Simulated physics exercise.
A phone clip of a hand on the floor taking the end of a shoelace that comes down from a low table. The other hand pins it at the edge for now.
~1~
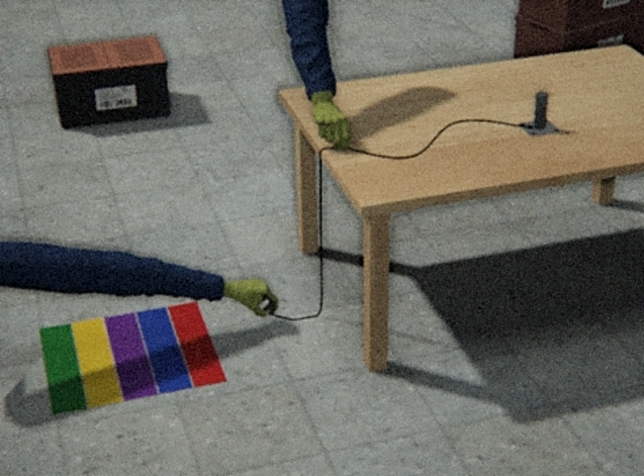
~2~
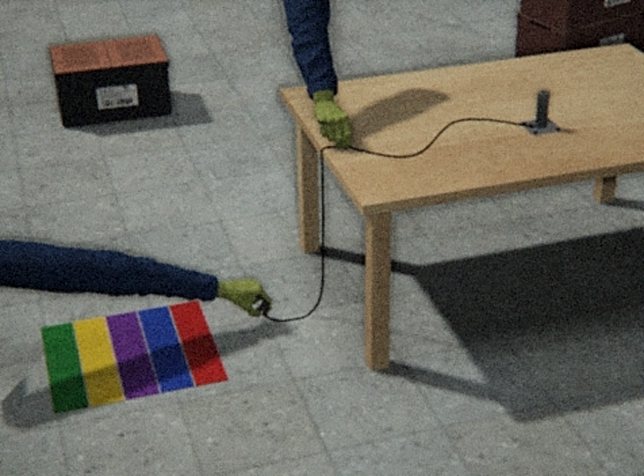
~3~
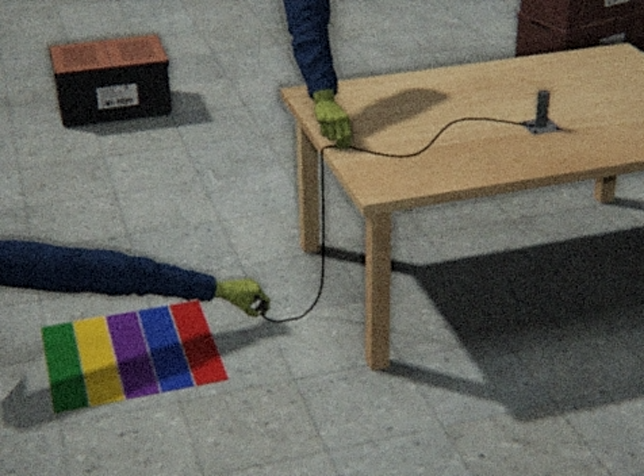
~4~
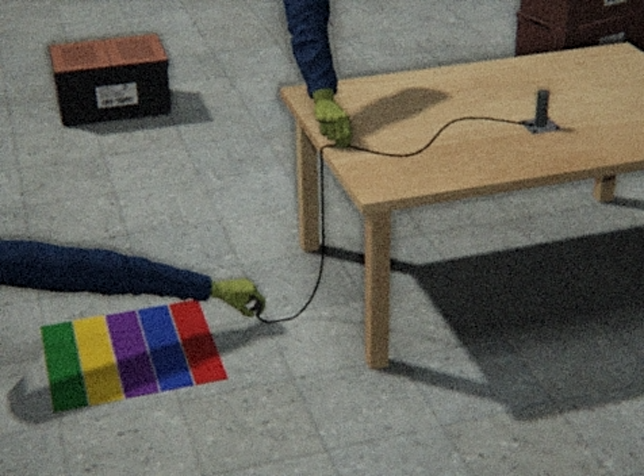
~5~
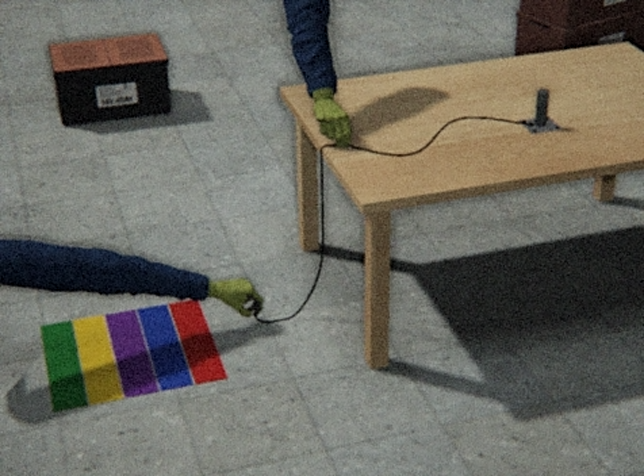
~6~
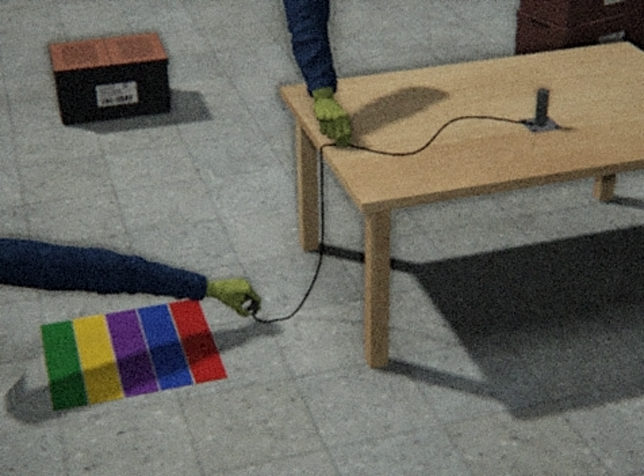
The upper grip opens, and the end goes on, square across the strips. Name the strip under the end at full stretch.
The end stops over the yellow strip.
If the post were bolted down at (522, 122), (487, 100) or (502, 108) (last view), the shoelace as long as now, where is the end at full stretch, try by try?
In that order: (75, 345), (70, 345) and (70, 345).
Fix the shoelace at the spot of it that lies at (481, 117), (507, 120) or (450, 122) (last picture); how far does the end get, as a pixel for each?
In that order: (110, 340), (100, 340) and (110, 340).
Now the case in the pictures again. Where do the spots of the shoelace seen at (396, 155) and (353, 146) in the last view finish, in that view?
About (349, 147), and the other about (307, 166).
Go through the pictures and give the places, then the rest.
The first picture shows end (268, 313); red (206, 369); blue (171, 375); purple (137, 381); yellow (102, 388); green (67, 395).
The second picture shows end (262, 314); shoelace through (498, 121) (438, 135) (387, 156) (322, 160) (323, 231) (319, 300).
The third picture shows end (260, 314).
The fourth picture shows end (256, 313); shoelace through (498, 120) (438, 134) (387, 155) (322, 159) (323, 230) (311, 299).
The fifth picture shows end (253, 313).
The sixth picture shows end (251, 313); shoelace through (498, 119) (438, 133) (387, 154) (322, 158) (323, 229) (305, 298).
Soon after, end near (154, 330); over blue.
Then, end near (116, 337); over purple.
At full stretch, end near (92, 342); over yellow. It gets as far as the yellow strip.
